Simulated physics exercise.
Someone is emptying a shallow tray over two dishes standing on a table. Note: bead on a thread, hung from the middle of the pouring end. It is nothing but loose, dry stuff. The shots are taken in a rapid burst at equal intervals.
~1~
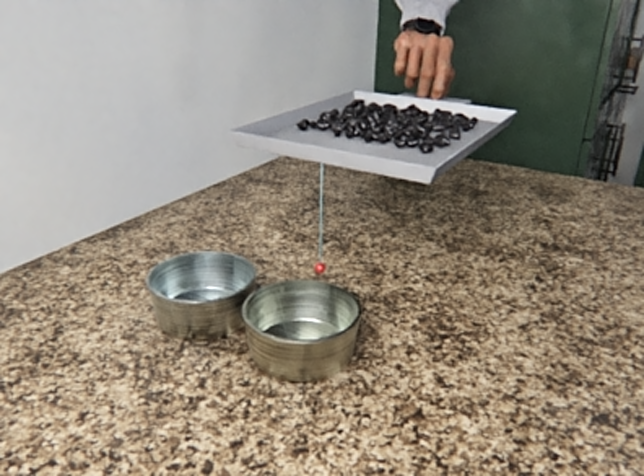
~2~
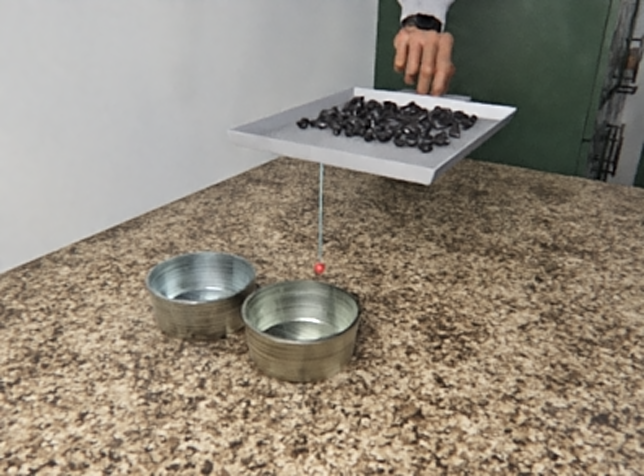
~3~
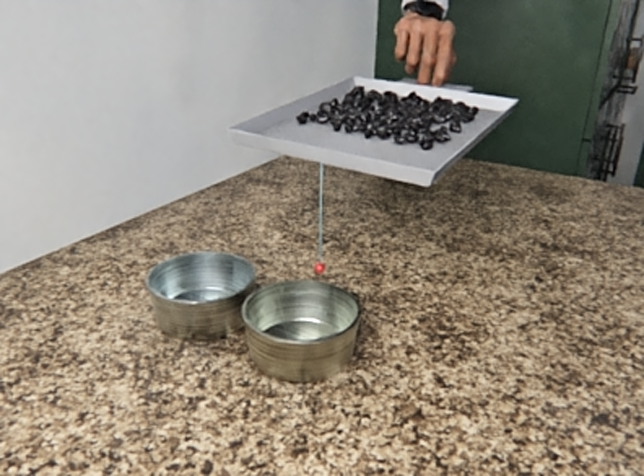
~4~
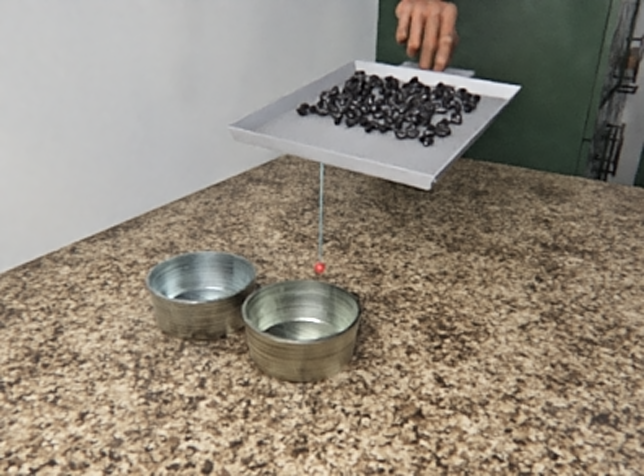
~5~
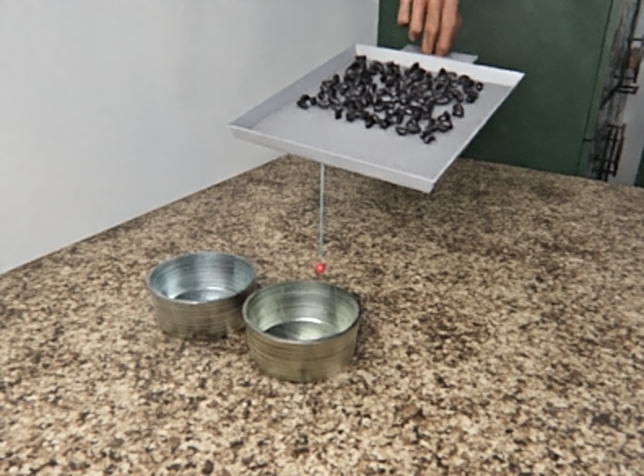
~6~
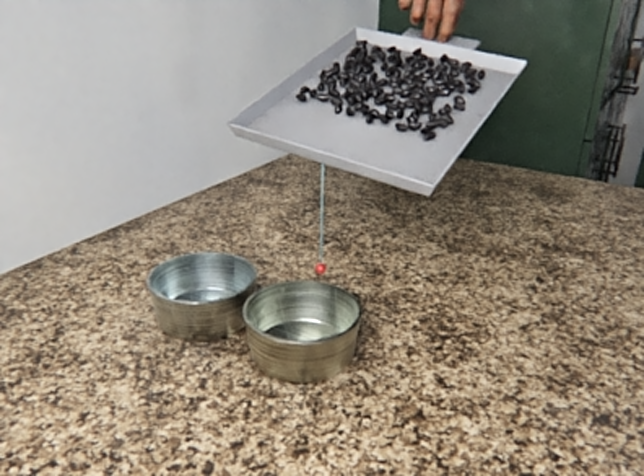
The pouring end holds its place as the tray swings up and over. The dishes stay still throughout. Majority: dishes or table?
Table.
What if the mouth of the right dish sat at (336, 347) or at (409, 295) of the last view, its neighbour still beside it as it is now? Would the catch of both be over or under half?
For the two tries in order: Not as much as half, not as much as half.
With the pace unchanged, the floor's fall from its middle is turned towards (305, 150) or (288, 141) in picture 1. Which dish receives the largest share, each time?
I'd say the one to the left first, then the one to the left.
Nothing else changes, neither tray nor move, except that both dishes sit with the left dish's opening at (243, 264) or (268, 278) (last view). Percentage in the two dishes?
Roughly 30% first, roughly 70% second.
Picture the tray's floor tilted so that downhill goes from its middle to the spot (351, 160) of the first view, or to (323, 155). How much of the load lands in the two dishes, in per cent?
50 %, give or take, and then 80 %.
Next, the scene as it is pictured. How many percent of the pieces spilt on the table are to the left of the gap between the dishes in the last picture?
Looks to be around 0 per cent of the spill.
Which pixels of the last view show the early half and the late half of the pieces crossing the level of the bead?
(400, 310), then (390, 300).
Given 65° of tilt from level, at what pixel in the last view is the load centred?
The load is centred near (392, 209).
Soon, tray tipped steeply; about half on the tray; a stray few in the right dish; a small part outside both; about a third in the air.
A while on, tray tipped past a quarter turn; a stray few on the tray; about a quarter in the right dish; about two thirds outside both; about a quarter in the air.
Towards the end, tray tipped past a quarter turn; about a quarter in the right dish; most outside both.
Finally, tray tipped past a quarter turn; about a quarter in the right dish; none in the left dish; most outside both.
